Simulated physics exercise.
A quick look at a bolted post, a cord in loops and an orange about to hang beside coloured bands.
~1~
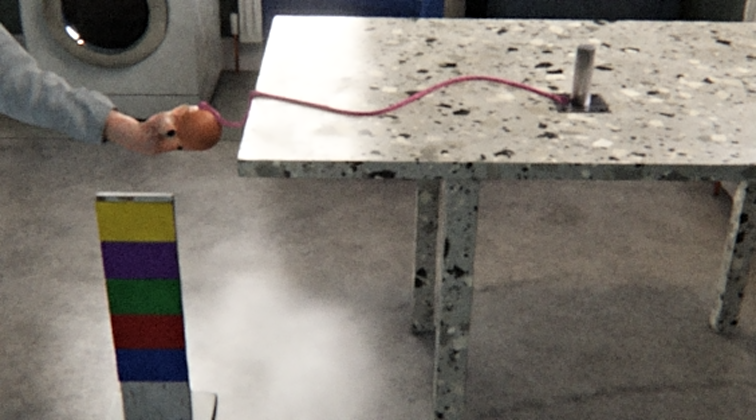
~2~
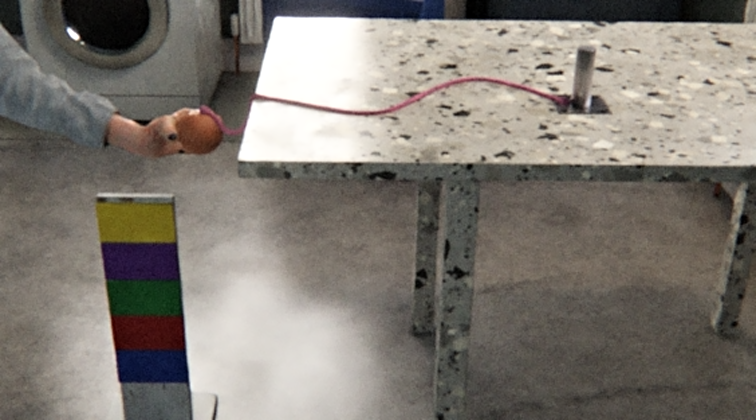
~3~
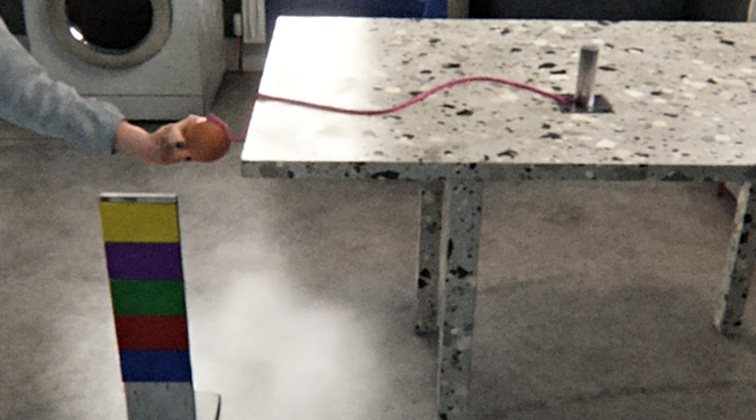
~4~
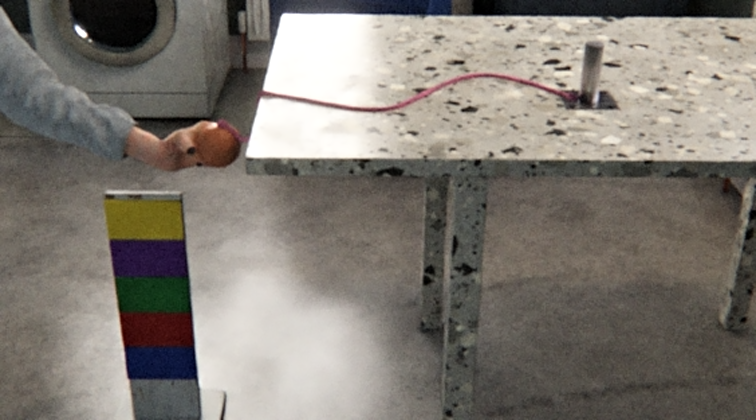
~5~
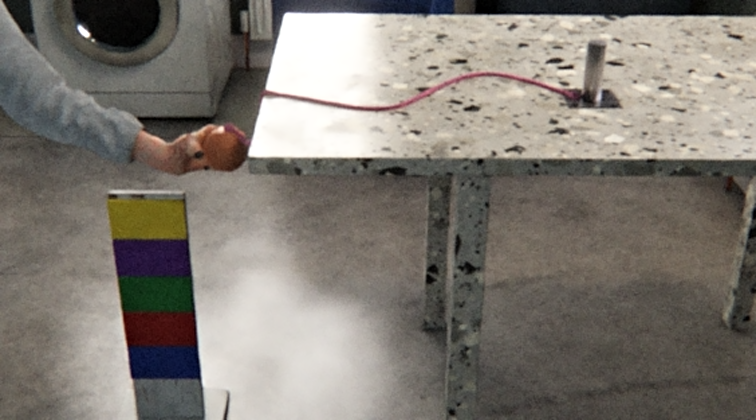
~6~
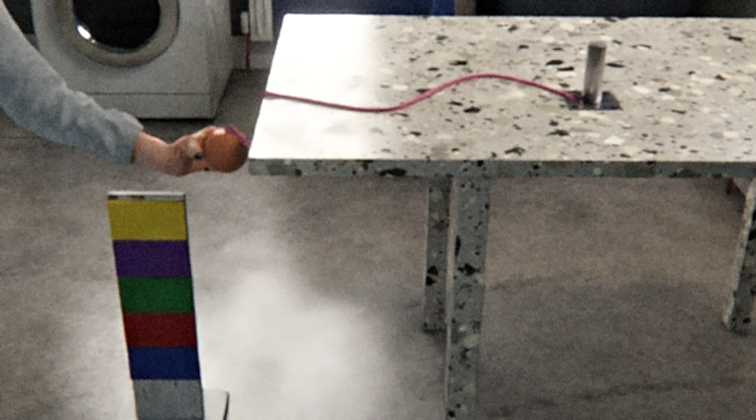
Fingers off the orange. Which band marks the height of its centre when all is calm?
Its centre hangs level with the purple band.
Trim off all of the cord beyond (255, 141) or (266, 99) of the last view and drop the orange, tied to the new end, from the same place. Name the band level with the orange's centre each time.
Taking them in turn: Yellow; no band.
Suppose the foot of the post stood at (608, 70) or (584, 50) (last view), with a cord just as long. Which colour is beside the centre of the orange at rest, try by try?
One after the other, yellow; yellow.
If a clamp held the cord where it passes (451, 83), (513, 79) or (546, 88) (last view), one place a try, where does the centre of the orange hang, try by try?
Try by try, around (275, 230), (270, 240) and (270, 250).
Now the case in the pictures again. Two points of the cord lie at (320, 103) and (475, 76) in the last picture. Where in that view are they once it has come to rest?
At (266, 102), then (453, 93).
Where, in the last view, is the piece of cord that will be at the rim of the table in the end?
It lies at about (333, 105).
A little later, orange near (309, 240); level with yellow.
Next, orange near (264, 255); level with purple.
When it is over, orange near (265, 253); level with purple. Its middle rests at the purple band.
